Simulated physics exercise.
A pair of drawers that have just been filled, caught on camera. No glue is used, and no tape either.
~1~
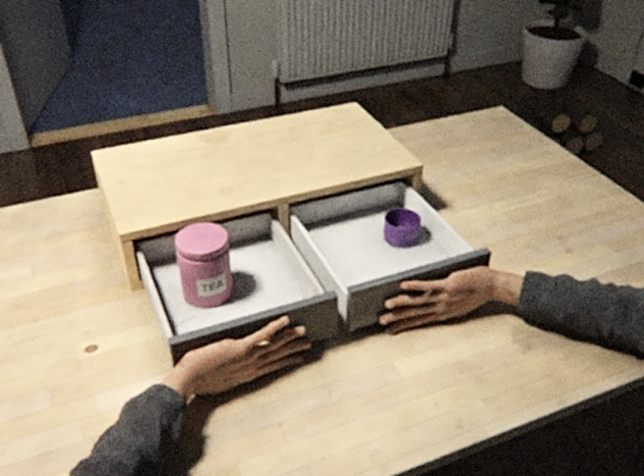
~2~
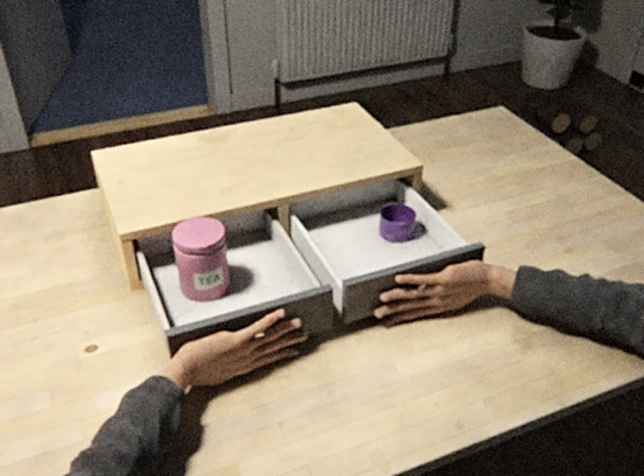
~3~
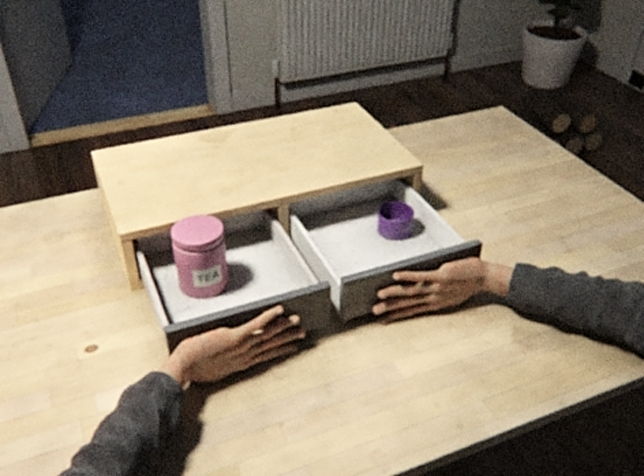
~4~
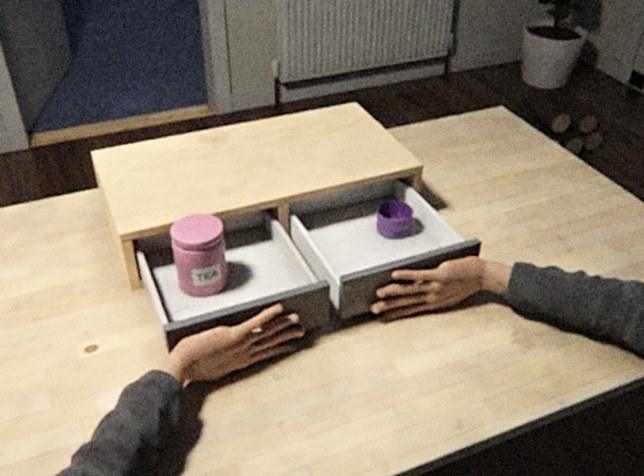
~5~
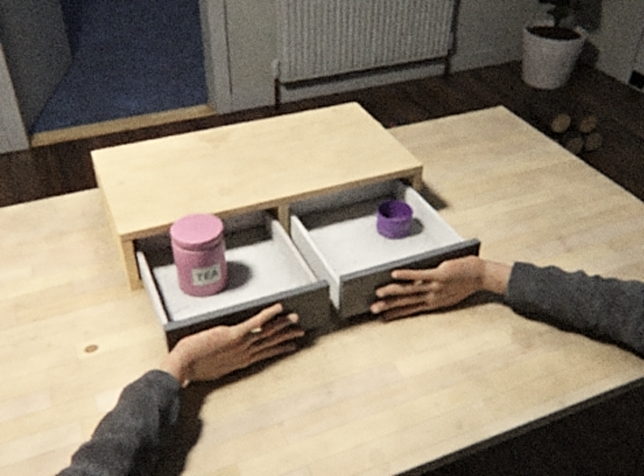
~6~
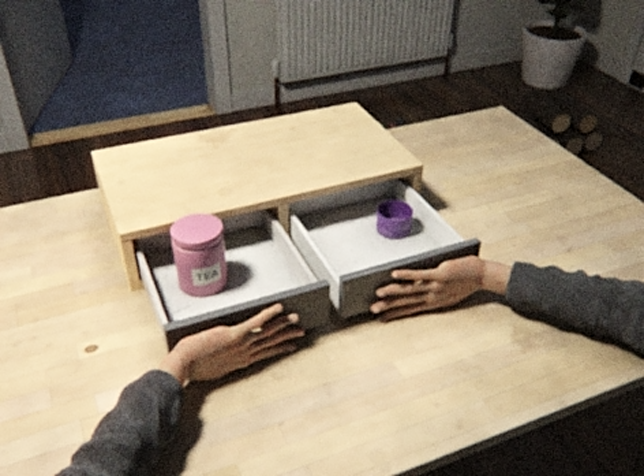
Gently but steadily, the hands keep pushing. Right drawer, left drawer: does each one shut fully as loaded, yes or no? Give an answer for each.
Answers - right drawer: Yes; left drawer: No.
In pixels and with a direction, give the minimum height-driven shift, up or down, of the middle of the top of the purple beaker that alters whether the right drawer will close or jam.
16 pixels, up.
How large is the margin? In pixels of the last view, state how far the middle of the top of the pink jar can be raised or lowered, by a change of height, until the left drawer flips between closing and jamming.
Direction down, size about 20 pixels.
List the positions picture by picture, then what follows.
The first frame shows right drawer (383, 244) wide open; left drawer (231, 284) wide open; pink jar (205, 266).
The second frame shows left drawer (228, 278) wide open; purple beaker (397, 223).
The third frame shows right drawer (376, 236) wide open; chest (257, 185).
The fourth frame shows left drawer (226, 274) wide open; pink jar (200, 255).
The fifth frame shows right drawer (375, 235) wide open; purple beaker (394, 220).
The sixth frame shows right drawer (375, 235) wide open; left drawer (225, 274) wide open; chest (257, 185).
Then, 0.48 s later than the last frame, right drawer about half in; left drawer about half in.
When it is over, the right drawer shuts flush; the left drawer stays ajar.
